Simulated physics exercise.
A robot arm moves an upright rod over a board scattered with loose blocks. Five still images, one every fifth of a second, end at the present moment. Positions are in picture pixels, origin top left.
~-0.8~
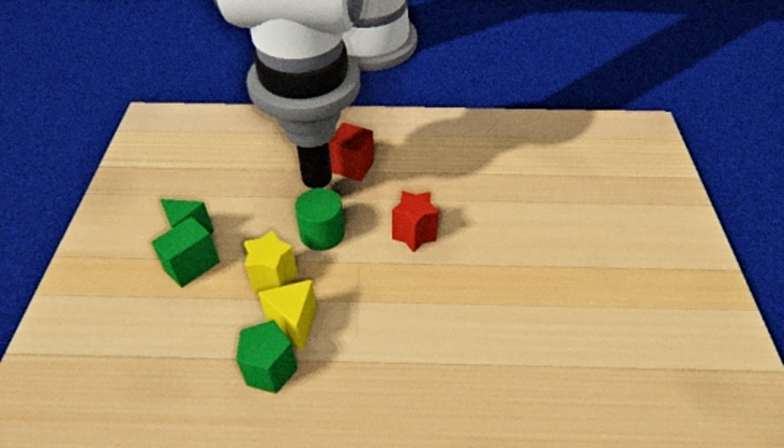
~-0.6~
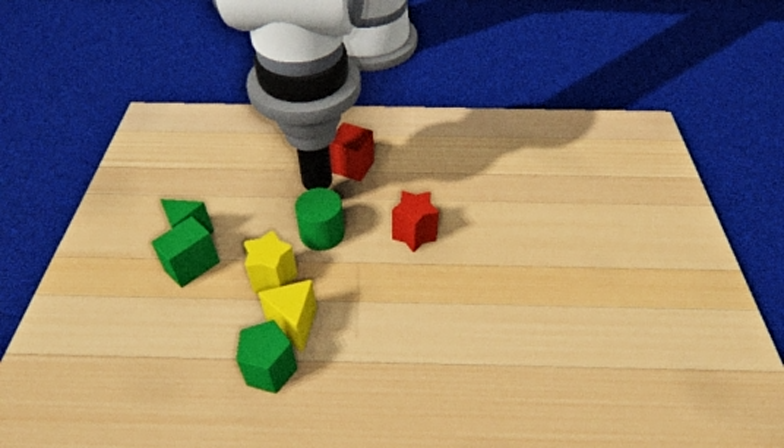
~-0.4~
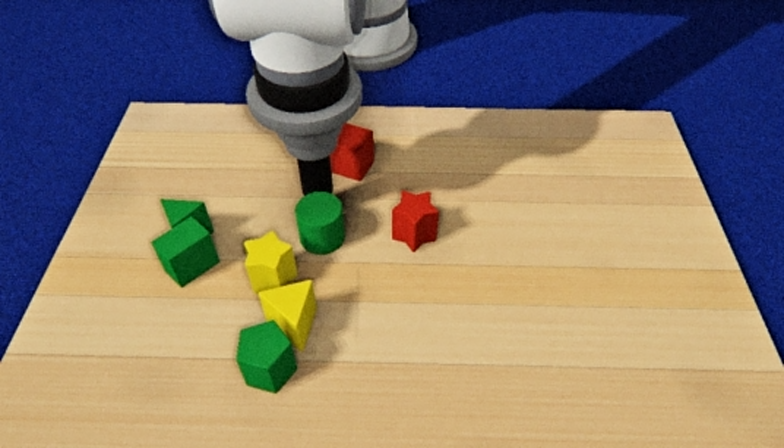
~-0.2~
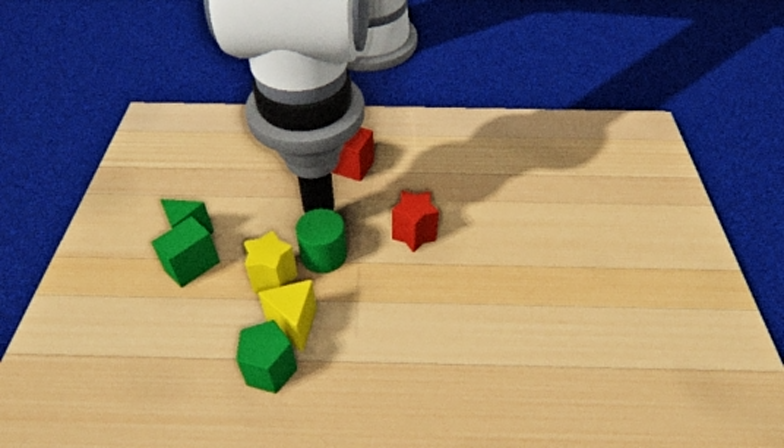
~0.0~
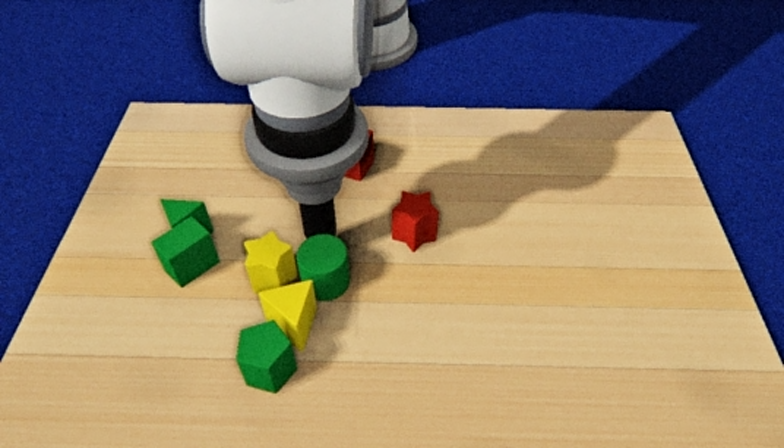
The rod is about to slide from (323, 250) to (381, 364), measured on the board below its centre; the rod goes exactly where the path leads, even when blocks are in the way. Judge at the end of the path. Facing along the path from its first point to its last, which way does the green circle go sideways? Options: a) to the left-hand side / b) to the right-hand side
b: To the right-hand side.
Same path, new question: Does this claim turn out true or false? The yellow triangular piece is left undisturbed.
The claim does not hold.
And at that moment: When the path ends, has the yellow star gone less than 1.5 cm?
The answer is yes.
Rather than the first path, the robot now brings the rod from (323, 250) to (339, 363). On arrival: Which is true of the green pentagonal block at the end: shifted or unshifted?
It is shifted.
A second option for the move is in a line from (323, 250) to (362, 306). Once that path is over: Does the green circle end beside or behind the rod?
No, that is not how it ends up.
The first path, step by step. One third of the way, rod (339, 268); green pentagonal block (253, 351); yellow triangular piece (294, 315), turned 45° clockwise; green circle (339, 291).
Two thirds of the way, rod (359, 307); green pentagonal block (249, 351); yellow triangular piece (304, 328), turned 90° clockwise; green circle (354, 335).
At the end, rod (381, 350); green pentagonal block (249, 351); yellow star unmoved; yellow triangular piece (304, 329), turned 95° clockwise; green circle (354, 376).
